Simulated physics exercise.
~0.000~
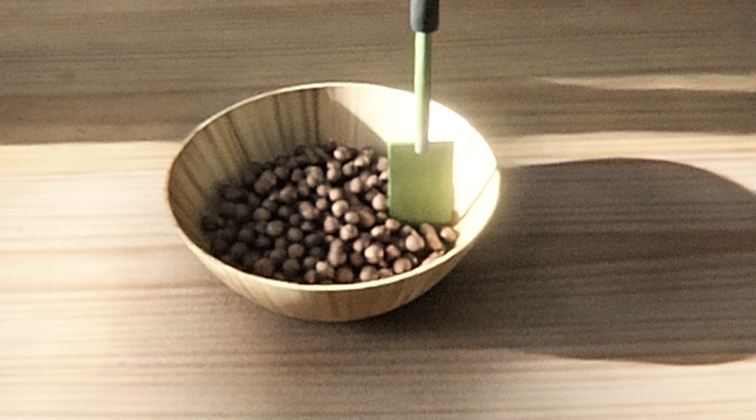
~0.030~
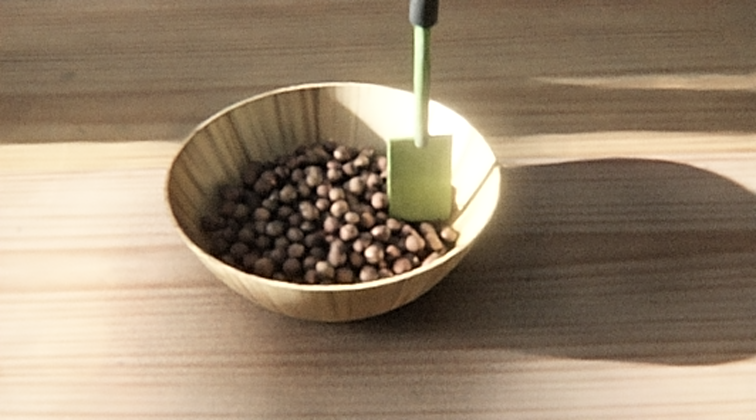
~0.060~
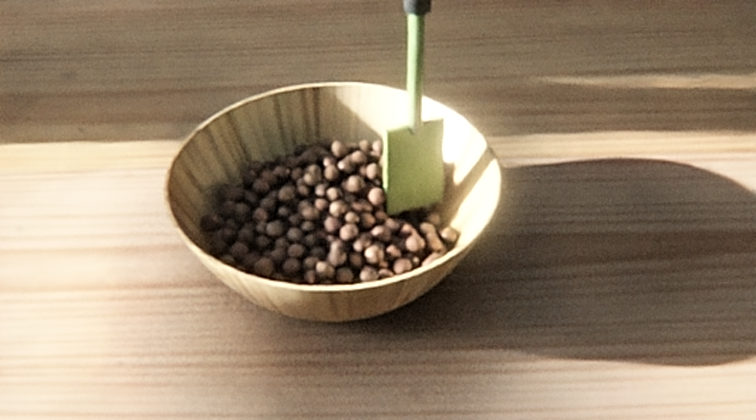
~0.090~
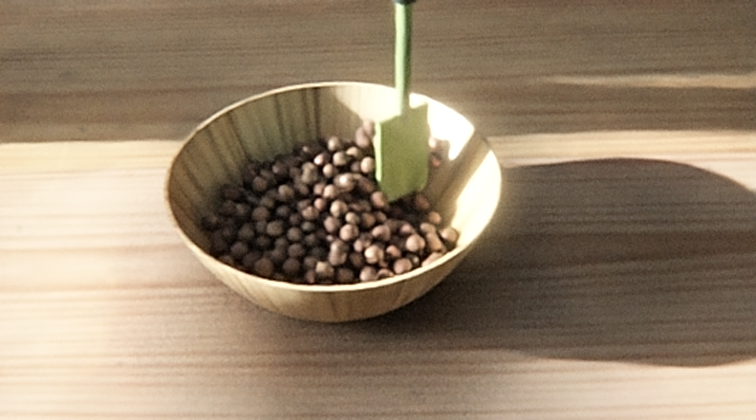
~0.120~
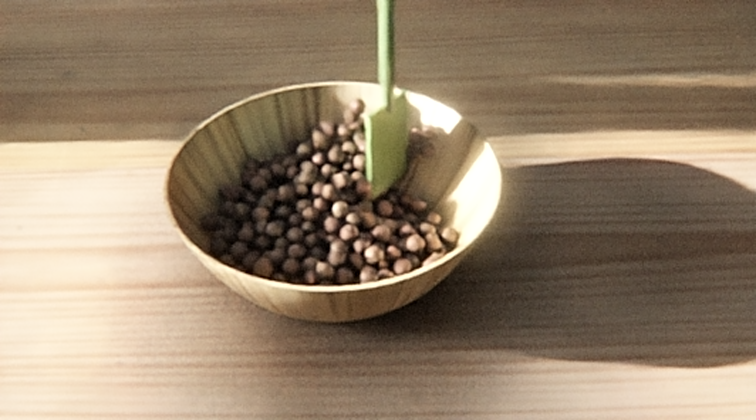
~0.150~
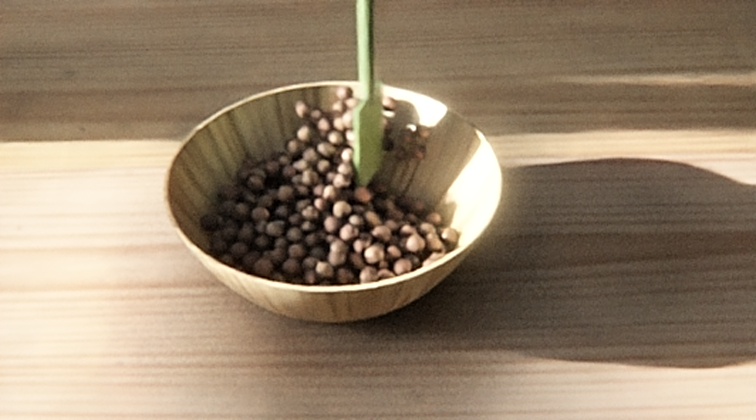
A light wooden bowl sits on a striped wooden surface, seen from above at an angle, with sunlight from the left casting its dark shadow to the right. Small round brown beads fill its lower part, and a green paddle with a dark grip stands upright among them at the right. The paddle sweeps back and leftward, turning edge-on and pushing beads up the far wall, while the camera stays still.
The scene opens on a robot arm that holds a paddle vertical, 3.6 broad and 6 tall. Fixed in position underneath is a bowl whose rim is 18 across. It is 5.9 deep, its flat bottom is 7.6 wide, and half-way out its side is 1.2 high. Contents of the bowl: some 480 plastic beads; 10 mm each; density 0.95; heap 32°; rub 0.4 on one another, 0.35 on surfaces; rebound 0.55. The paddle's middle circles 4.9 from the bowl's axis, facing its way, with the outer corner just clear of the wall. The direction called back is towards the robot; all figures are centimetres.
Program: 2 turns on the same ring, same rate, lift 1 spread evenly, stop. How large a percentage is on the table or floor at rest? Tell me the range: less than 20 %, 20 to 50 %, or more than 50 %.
It falls in the range less than 20 %.
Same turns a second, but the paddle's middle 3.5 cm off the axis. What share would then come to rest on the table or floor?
That would make it around 0 percent.
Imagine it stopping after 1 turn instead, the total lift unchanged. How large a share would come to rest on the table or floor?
Roughly 5 per cent would end up there.
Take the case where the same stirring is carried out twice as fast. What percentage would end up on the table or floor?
Estimated share: Near 40 %.
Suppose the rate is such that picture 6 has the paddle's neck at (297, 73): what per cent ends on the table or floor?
Something like 35 percent, roughly.
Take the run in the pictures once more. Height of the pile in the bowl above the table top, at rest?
5.0 cm, roughly.
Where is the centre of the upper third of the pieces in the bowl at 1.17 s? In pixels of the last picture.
Around (281, 265).
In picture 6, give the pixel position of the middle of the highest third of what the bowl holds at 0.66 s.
Upper-third centre: Approx. (430, 209) px.
By 0.66 s, 323° round, highest piece 7 above the table; 453 in the bowl, 22 on the table or floor, 3 in flight or on the tool.
By 1.17 s, 221° round, highest piece 7 above the table; 425 in the bowl, 49 on the table or floor, 4 in flight or on the tool.
By 1.63 s, 0° round, highest piece 5 above the table; 420 in the bowl, 58 on the table or floor.
By 2.33 s, 0° round, highest piece 5 above the table; 420 in the bowl, 58 on the table or floor.
Final count, 420 in the bowl, 58 on the table or floor. That is 12 % on the table or floor.
